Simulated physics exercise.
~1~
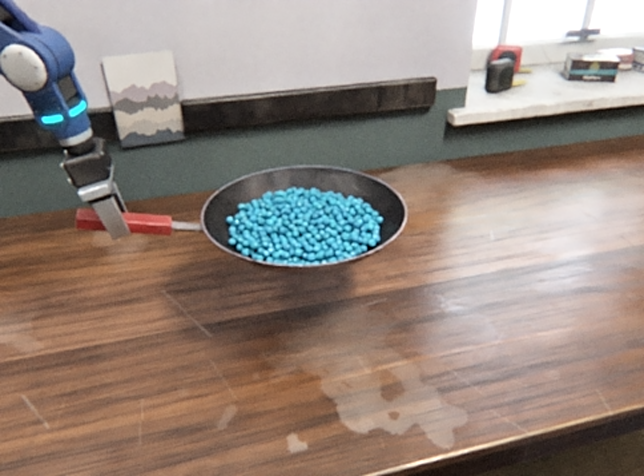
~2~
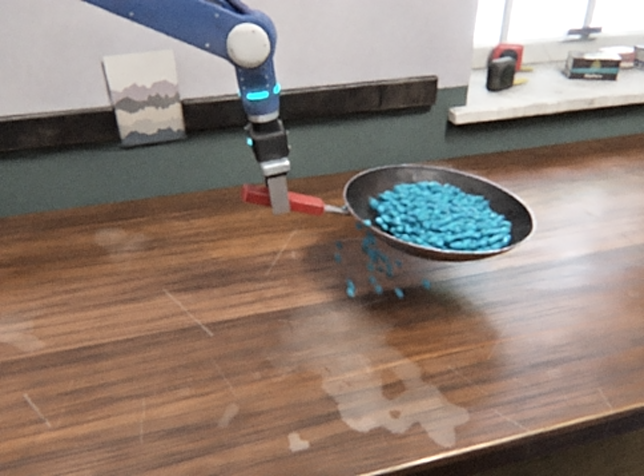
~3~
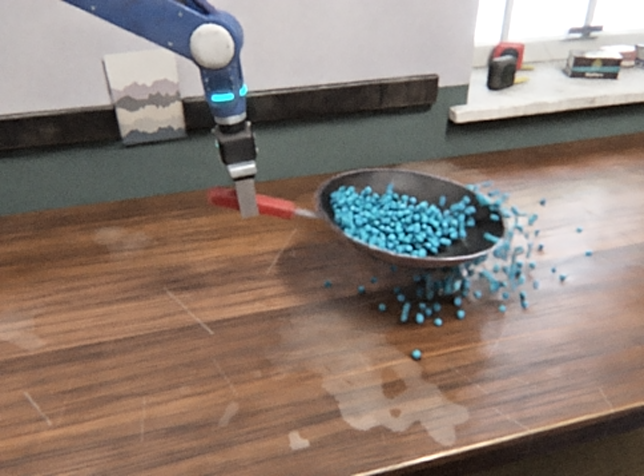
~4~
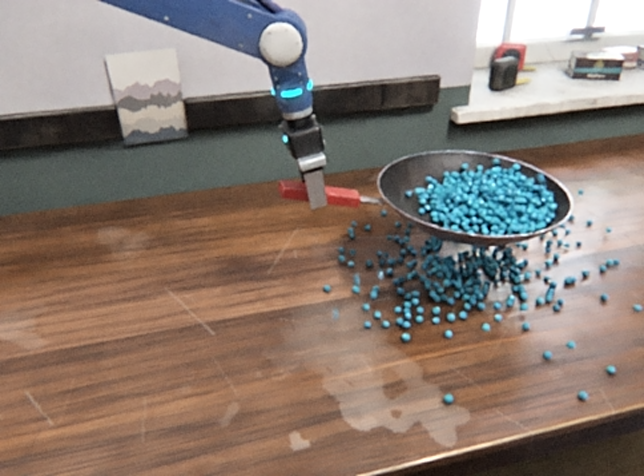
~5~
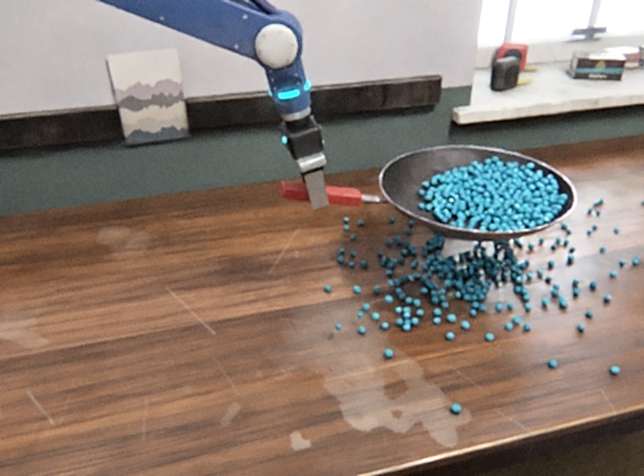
A blue robot arm grips the red handle of a dark frying pan heaped with small turquoise beads, holding it above a worn wooden table. It sweeps the pan to the right, and some beads fall from the side near the handle. The pan then moves back left a little, with more beads spilling past its far right side and dropping below. The arm carries it right again as beads scatter across the wood. Finally the pan hangs nearly still and upright, still holding a large pile, with many beads strewn beneath and around it.
